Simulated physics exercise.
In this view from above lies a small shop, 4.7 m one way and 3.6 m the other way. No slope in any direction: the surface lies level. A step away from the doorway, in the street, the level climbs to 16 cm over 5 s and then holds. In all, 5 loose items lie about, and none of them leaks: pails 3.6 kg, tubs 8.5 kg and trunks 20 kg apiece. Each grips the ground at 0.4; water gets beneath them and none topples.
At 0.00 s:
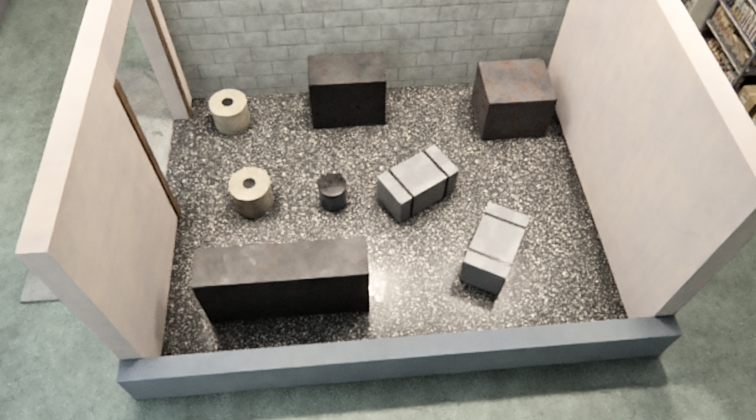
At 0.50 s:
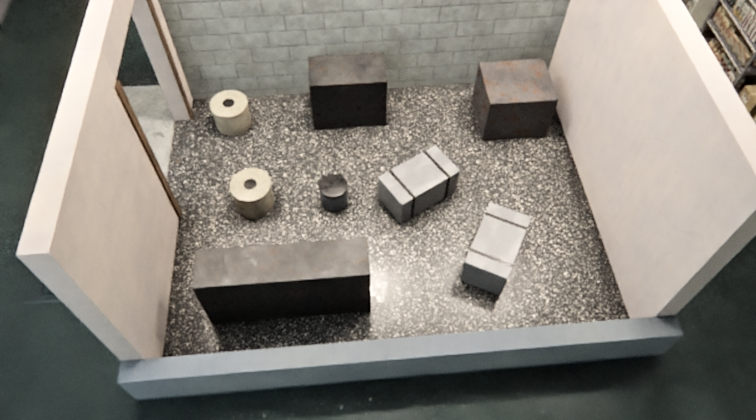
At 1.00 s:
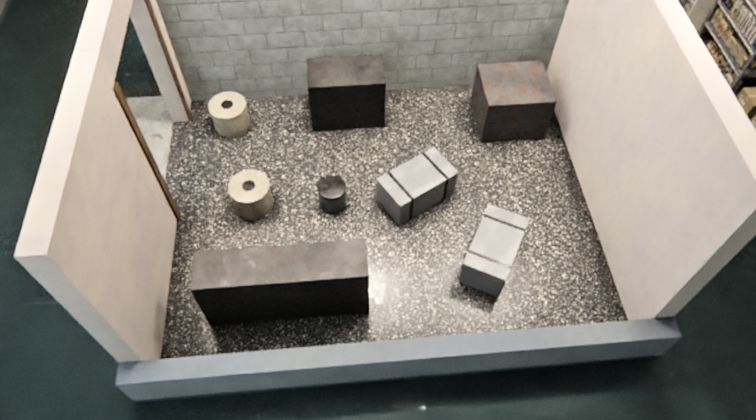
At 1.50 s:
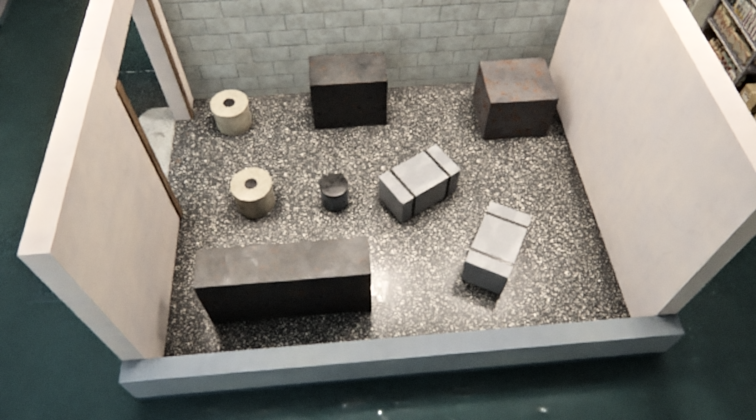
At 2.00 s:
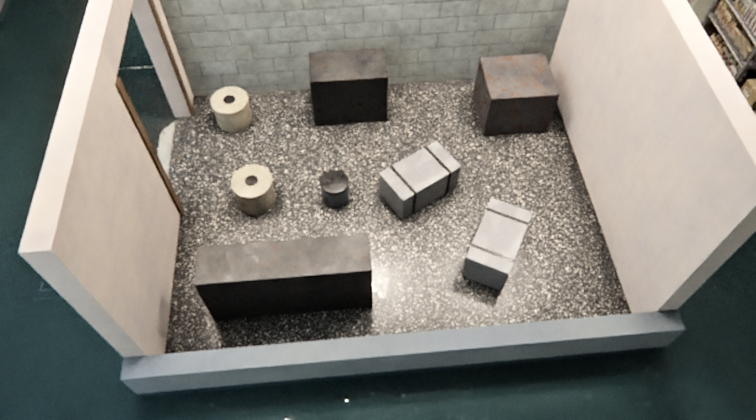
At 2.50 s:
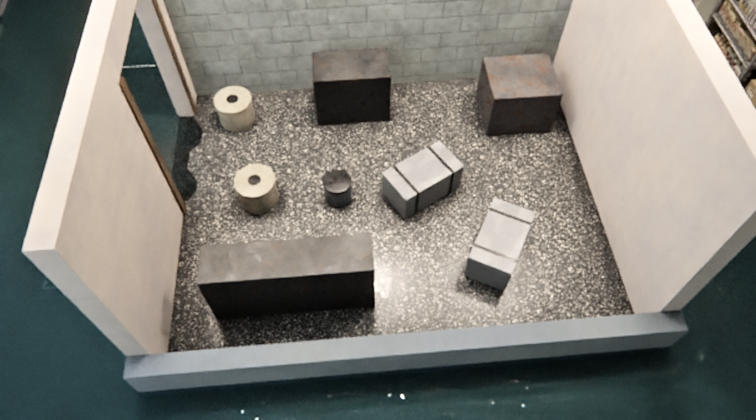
The clip opens on a small room seen from above, with blocks, strapped boxes and round containers on a speckled floor and pale ground outside. The ground outside turns dark teal, then the pale patch by the left doorway shrinks and darkens at the threshold, while the objects inside stay still.
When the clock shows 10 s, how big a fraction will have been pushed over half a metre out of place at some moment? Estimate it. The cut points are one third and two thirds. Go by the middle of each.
It falls at two thirds or higher.
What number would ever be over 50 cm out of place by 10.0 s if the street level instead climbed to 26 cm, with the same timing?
Then it comes to 5.
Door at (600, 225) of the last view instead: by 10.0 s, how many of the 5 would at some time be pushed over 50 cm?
Result: 3 of them.
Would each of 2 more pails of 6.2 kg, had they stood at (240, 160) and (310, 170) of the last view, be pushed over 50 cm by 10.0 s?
In that order: Beyond the mark, beyond the mark.
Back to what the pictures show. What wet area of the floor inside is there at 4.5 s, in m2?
About 3.0 m2.
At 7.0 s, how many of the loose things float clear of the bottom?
1.
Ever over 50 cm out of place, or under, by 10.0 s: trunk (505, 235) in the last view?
Within.
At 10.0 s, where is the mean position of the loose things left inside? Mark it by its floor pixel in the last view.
They average out to somewhere around (417, 227).
After 3.5 s 0 of 5 are over 50 cm from their spots; 0 afloat.
After 4.5 s 0 of 5 are over 50 cm from their spots; 0 afloat.
After 7.0 s 3 of 5 are over 50 cm from their spots; 1 afloat.
After 10.0 s 4 of 5 are over 50 cm from their spots, and 4 have been at some point; 2 afloat.
